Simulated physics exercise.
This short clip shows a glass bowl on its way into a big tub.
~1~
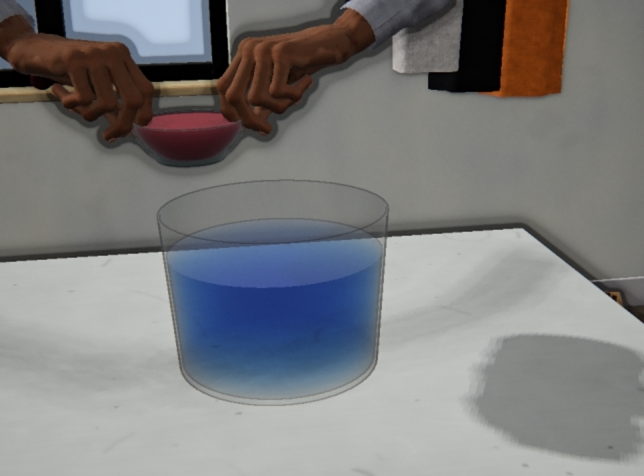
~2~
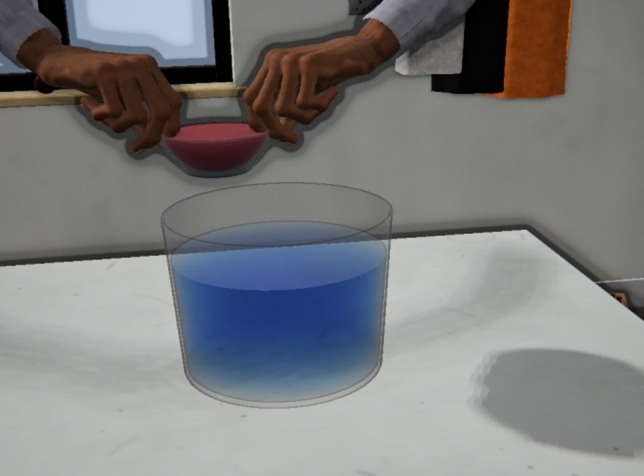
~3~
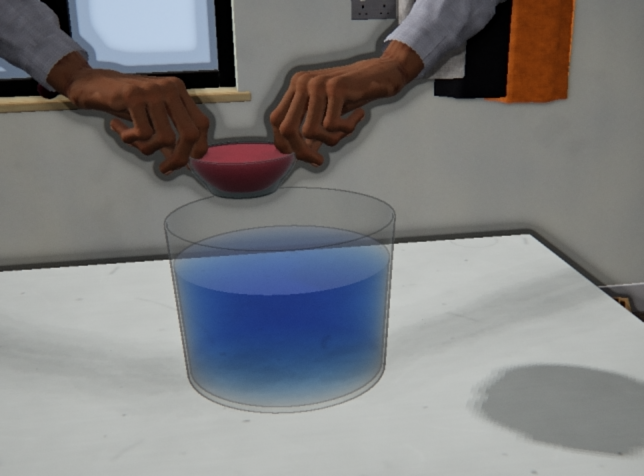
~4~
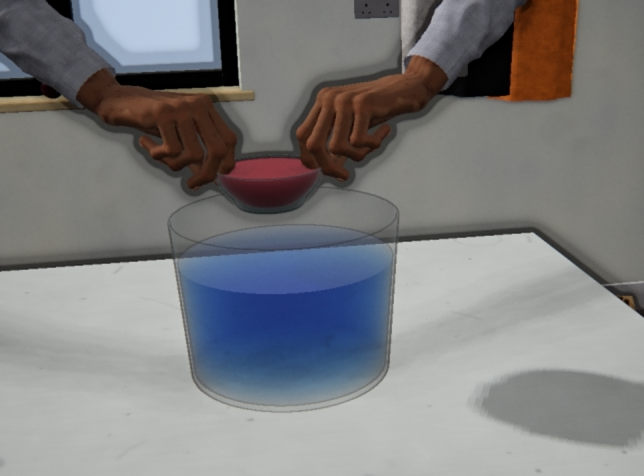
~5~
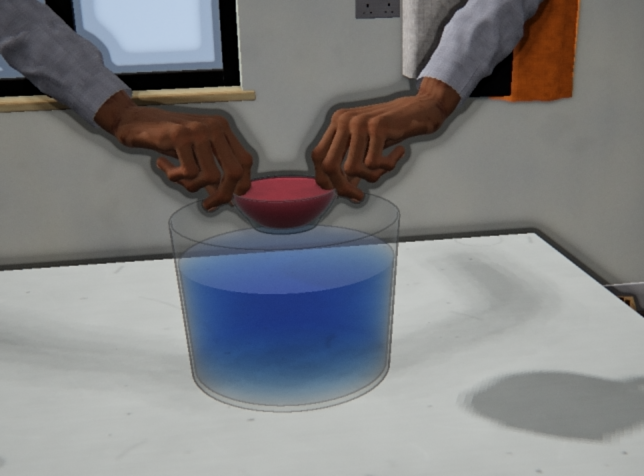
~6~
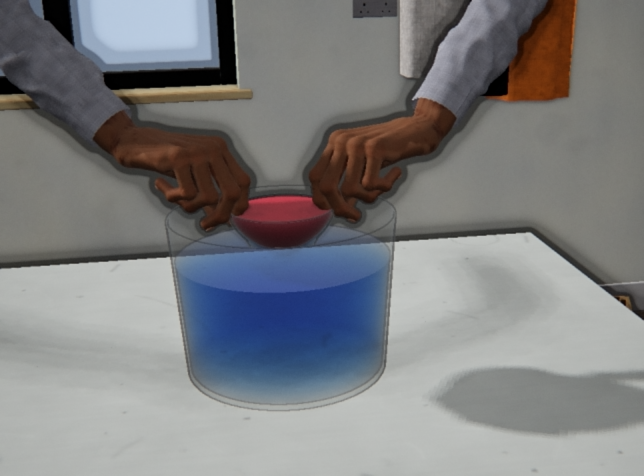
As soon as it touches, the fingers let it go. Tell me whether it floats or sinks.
It sinks.
A moment on, the bowl dips into the dyed water.
Further on, dyed water pours in over its rim.
When it is over, the bowl lies on the bottom.
